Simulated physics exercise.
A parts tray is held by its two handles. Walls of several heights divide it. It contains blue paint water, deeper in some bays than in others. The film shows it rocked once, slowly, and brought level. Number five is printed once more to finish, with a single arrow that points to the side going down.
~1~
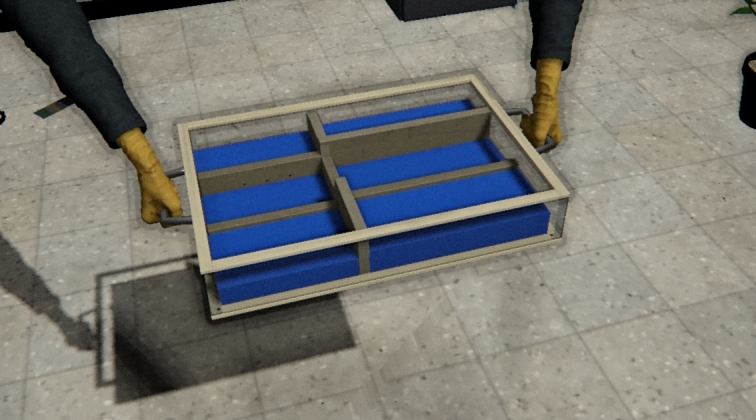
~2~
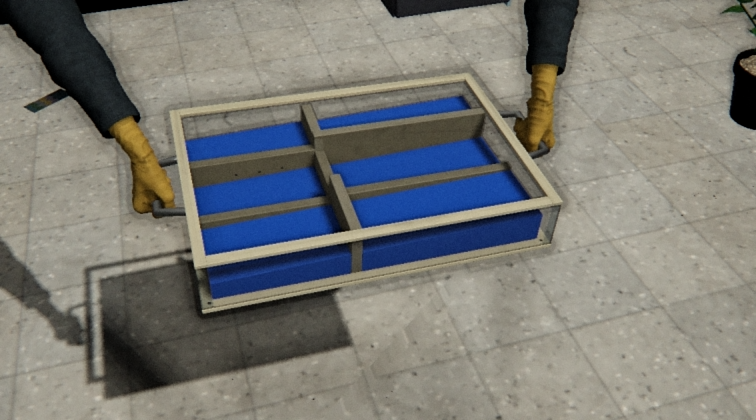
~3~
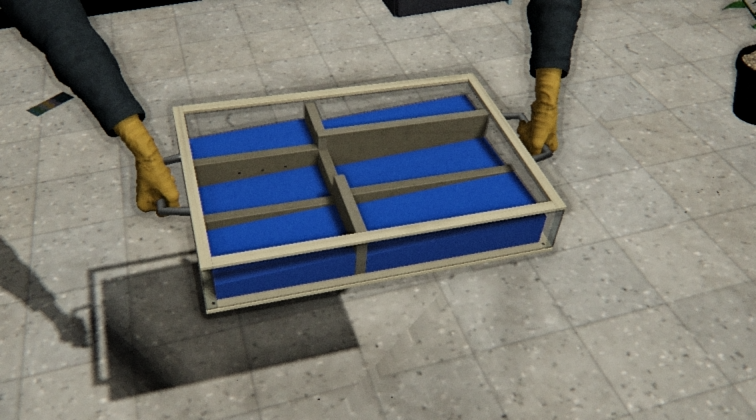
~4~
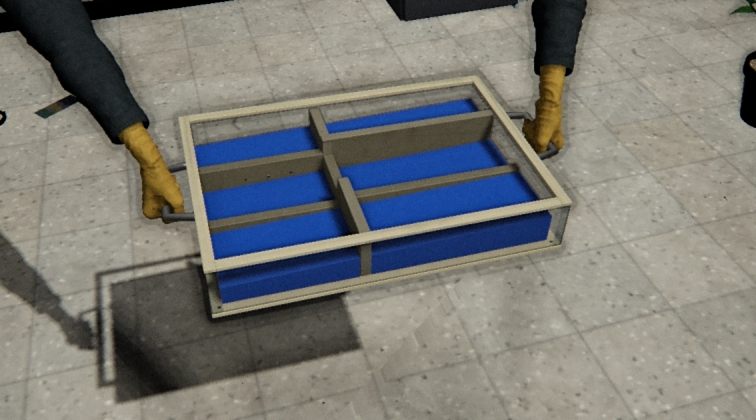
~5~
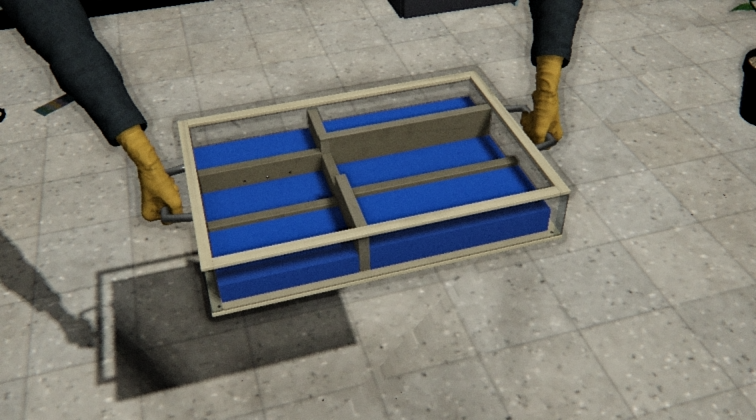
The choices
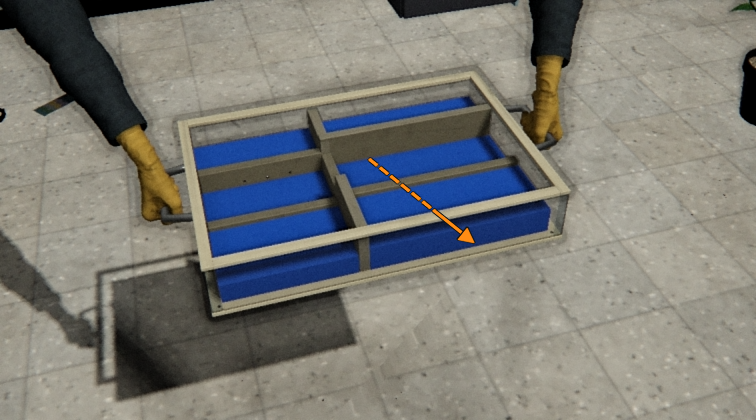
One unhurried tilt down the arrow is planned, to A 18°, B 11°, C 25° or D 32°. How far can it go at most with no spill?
Choose A.
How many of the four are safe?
Two.
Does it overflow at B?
No, that is safe.
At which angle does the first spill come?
The answer is C.
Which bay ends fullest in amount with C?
It is the front right one.
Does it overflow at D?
Yes, that goes wrong.
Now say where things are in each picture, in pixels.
In the first picture, the tray is level; deepest in the back right bay, at (400, 126), shallowest in the centre left.
The second picture shows tipped about 3° down to the front right; no wall is crossed.
The third picture shows tipped about 6° down to the front right; no wall is crossed.
The fourth picture shows tipped about 3° down to the front right; no wall is crossed.
In the fifth picture, the tray is level; deepest in the back right bay, at (400, 123), shallowest in the centre left.
The arrow ends at (469, 239).
For angle A, nothing spills; the front right bay holds the most.
For angle B, nothing spills; the front right bay holds the most.
For angle C, about 9 % goes over the rim.
For angle D, about 37 % goes over the rim.
